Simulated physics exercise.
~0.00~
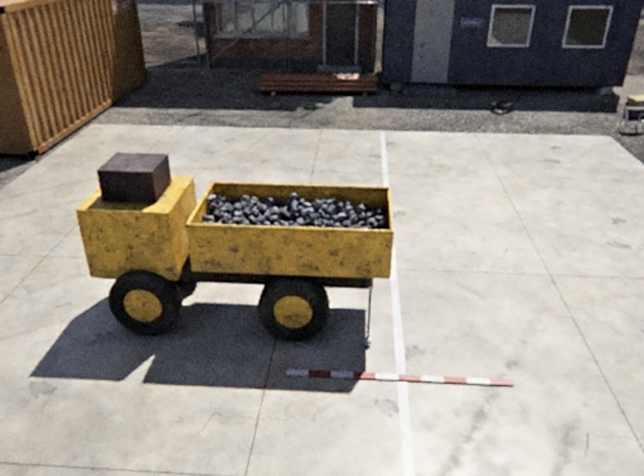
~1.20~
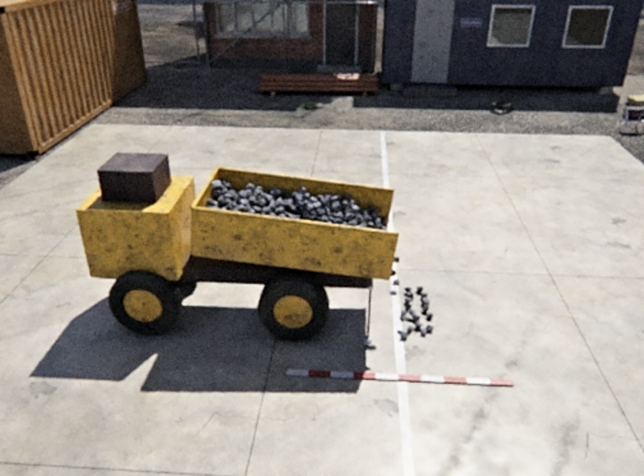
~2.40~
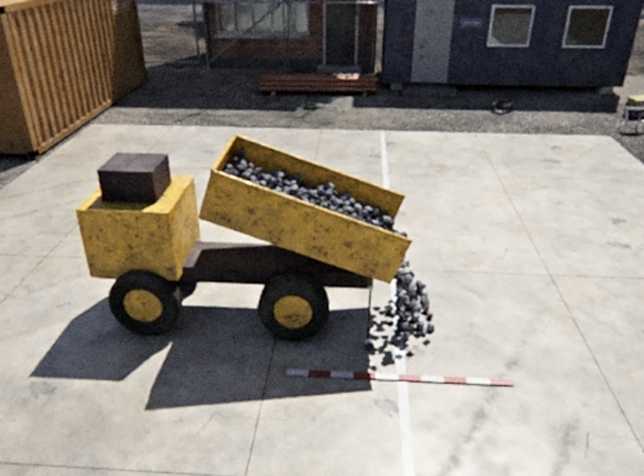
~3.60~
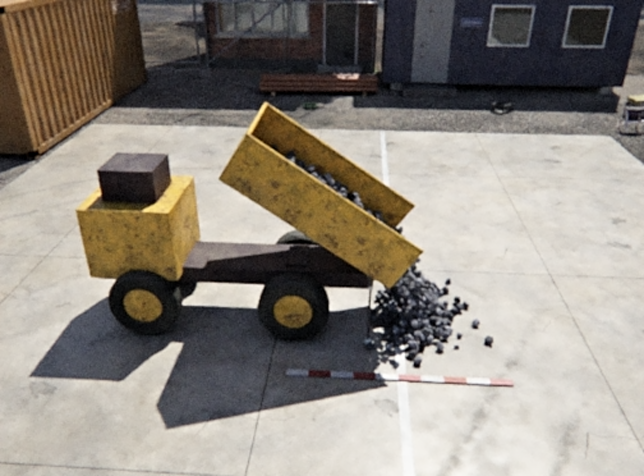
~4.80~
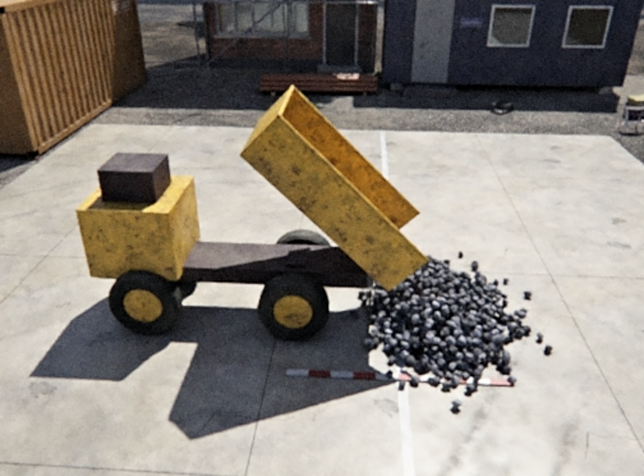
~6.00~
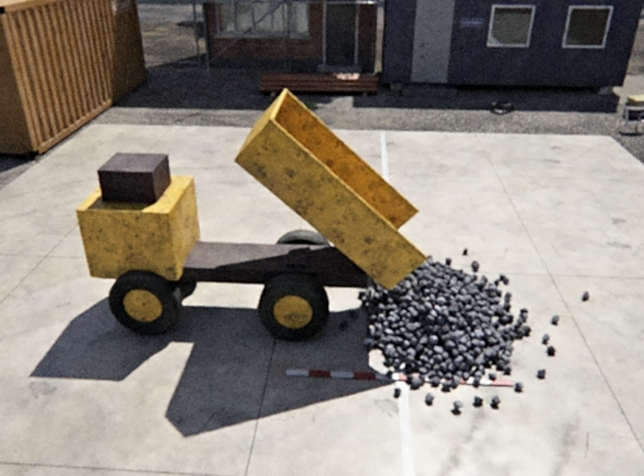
On a concrete yard, a yellow truck's bed tips up and empties dark stones into a heap.
